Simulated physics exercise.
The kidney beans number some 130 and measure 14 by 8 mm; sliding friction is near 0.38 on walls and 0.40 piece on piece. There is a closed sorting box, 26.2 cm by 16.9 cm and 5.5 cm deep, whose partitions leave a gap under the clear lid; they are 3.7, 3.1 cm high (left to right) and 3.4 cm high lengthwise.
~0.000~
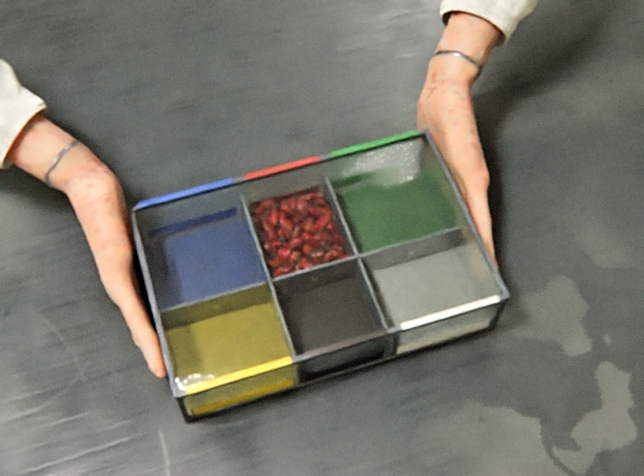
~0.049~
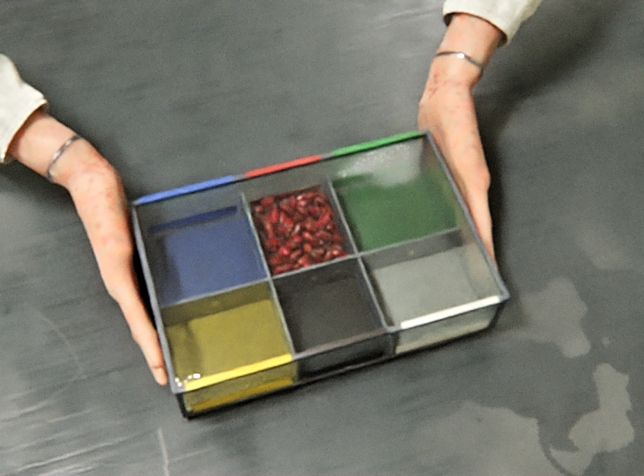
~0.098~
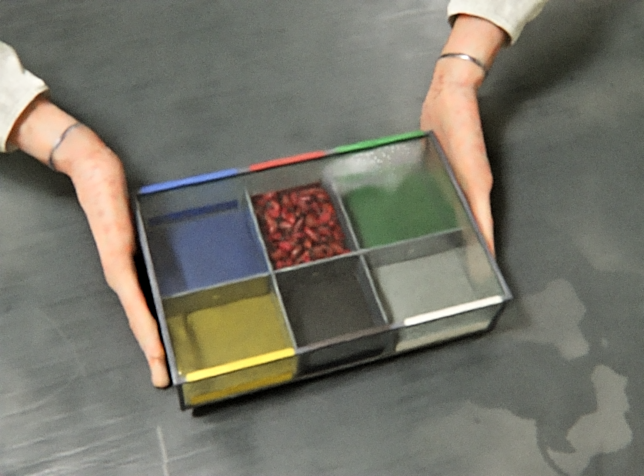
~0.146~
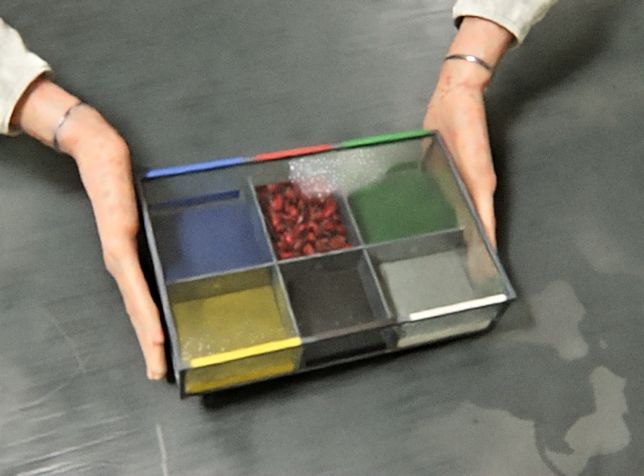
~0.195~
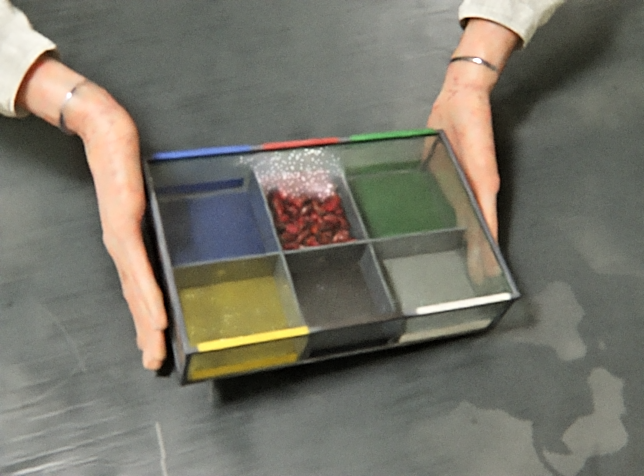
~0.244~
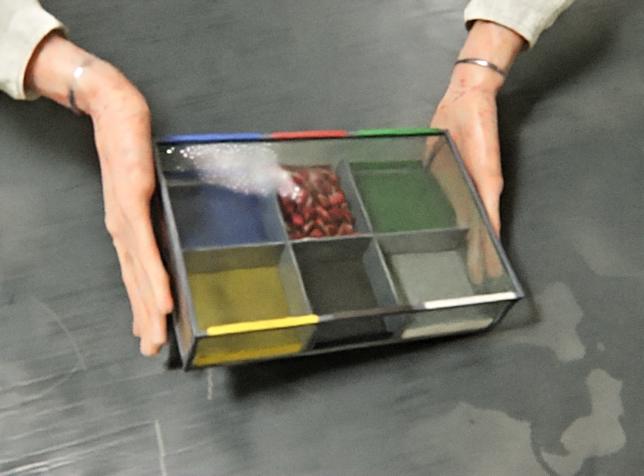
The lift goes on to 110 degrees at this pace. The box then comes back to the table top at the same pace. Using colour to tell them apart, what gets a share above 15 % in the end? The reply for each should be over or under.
For red it is under, for blue it is under, for green it is over, for yellow it is under, for white it is under, for black it is under.
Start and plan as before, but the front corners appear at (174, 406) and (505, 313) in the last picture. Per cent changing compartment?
It would come to roughly 95 percent.
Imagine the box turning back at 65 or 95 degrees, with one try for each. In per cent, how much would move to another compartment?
25 and 75 %.
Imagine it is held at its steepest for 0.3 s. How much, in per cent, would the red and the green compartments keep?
Final amounts would be red 0% and green 90%.
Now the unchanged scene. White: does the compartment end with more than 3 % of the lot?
Result for white: True.
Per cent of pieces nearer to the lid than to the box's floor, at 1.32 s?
Estimate: Near 80 per cent.
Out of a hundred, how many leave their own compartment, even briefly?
100 per cent or so.
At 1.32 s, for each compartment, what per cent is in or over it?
Red 30 %, blue 0 %, green 65 %, yellow 0 %, white 5 %, black 0 %.
After 1.32 s, tilt 110 degrees; red 30 %, green 65 %, white 5 %.
Then, at 2.04 s, tilt 49 degrees; green 90 %, white 10 %.
Then, at 2.79 s, tilt 0 degrees; green 90 %, white 10 %.
In the end, at 3.3 s, red 0 %, blue 0 %, green 90 %, yellow 0 %, white 10 %, black 0 %.
